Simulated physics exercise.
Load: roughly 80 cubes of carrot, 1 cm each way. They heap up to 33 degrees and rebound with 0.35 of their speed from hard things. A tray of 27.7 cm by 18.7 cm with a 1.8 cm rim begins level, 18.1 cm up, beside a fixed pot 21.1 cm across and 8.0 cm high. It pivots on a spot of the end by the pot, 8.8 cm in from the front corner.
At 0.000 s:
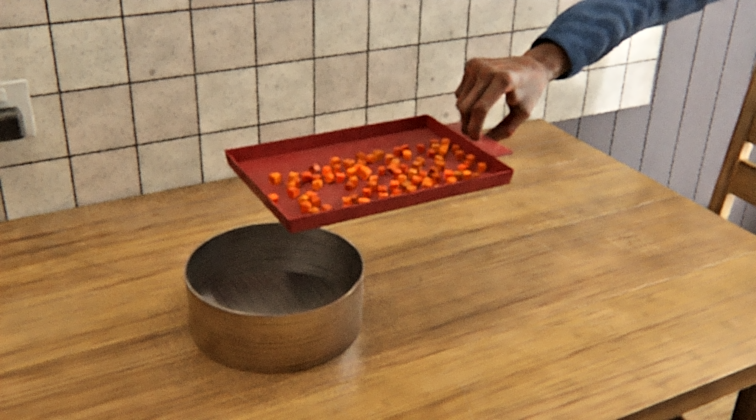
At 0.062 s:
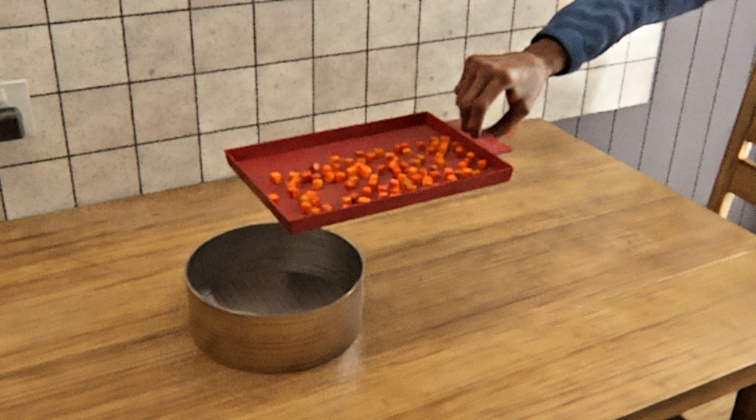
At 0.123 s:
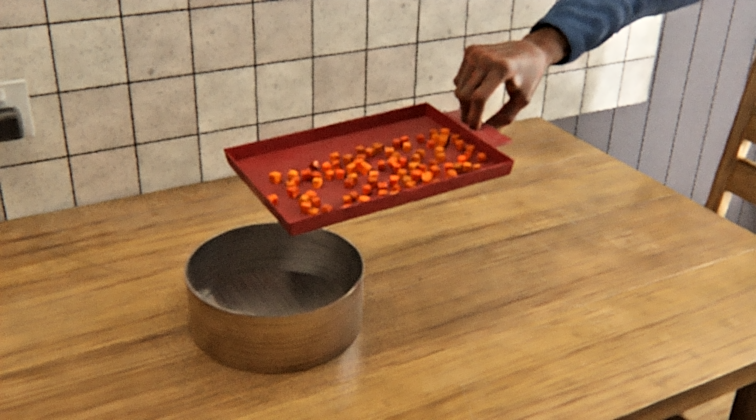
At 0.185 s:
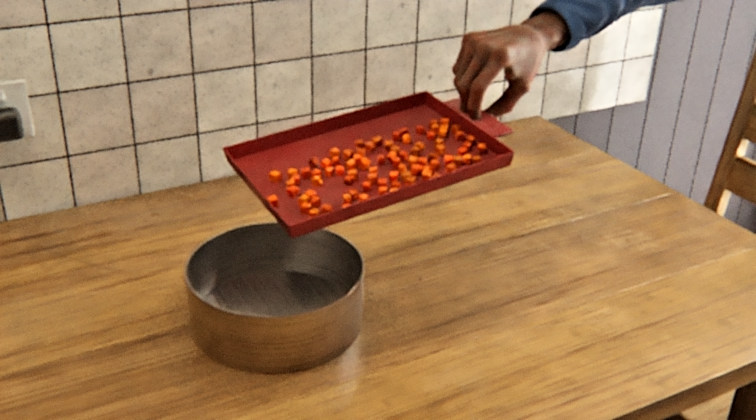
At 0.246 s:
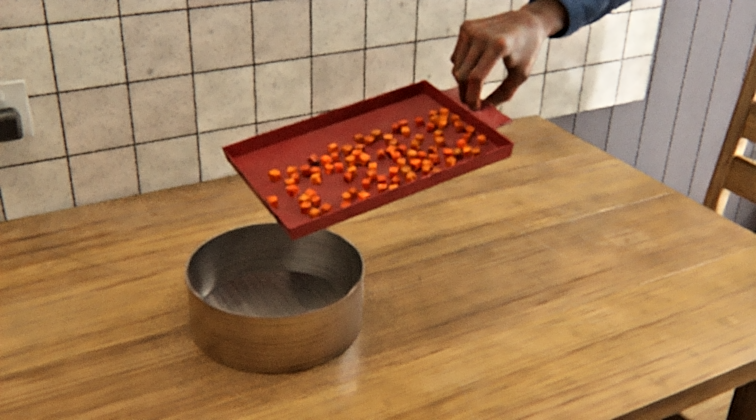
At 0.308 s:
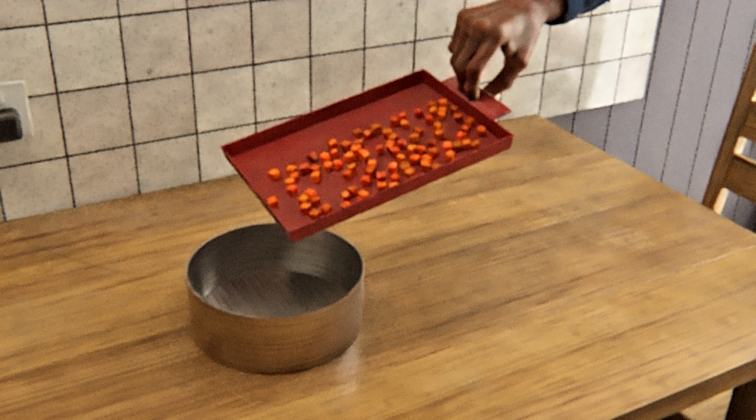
A hand in a blue sleeve grips the tab at the right end of a shallow red tray above a wooden table, seen from slightly above against a cream tiled wall. Dozens of small orange carrot cubes lie scattered across the tray, with a round metal pot below its left end. The hand raises the right end, steepening the tray's slant towards the pot, while the cubes barely shift and the camera stays still.
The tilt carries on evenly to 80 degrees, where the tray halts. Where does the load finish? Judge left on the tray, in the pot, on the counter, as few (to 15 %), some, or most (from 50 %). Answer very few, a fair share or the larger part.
Left on the tray: The larger part; in the pot: Very few; on the counter: A fair share.
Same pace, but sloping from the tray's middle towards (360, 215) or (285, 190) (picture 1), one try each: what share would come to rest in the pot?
About 5 and 10 per cent.
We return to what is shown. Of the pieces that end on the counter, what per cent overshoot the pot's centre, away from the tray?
Some 90 per cent.
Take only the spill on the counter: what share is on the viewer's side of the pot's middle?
Roughly 100 per cent.
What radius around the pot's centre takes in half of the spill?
Roughly 28 cm.
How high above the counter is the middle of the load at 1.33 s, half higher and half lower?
About 18 cm.
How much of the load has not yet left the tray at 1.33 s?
About 70 per cent.
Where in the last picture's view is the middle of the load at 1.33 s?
At about (295, 225).
After 0.92 s, tilt 44 degrees; the tray holds 100 %, the pot 0 %.
After 1.33 s, tilt 66 degrees; the tray holds 70 %, the pot 0 %.
Then, at 1.82 s, tilt 80 degrees; the tray holds 60 %, the pot 5 %.
By 3.0 s all is still; tray 60 %, pot 5 %, counter 35 %.
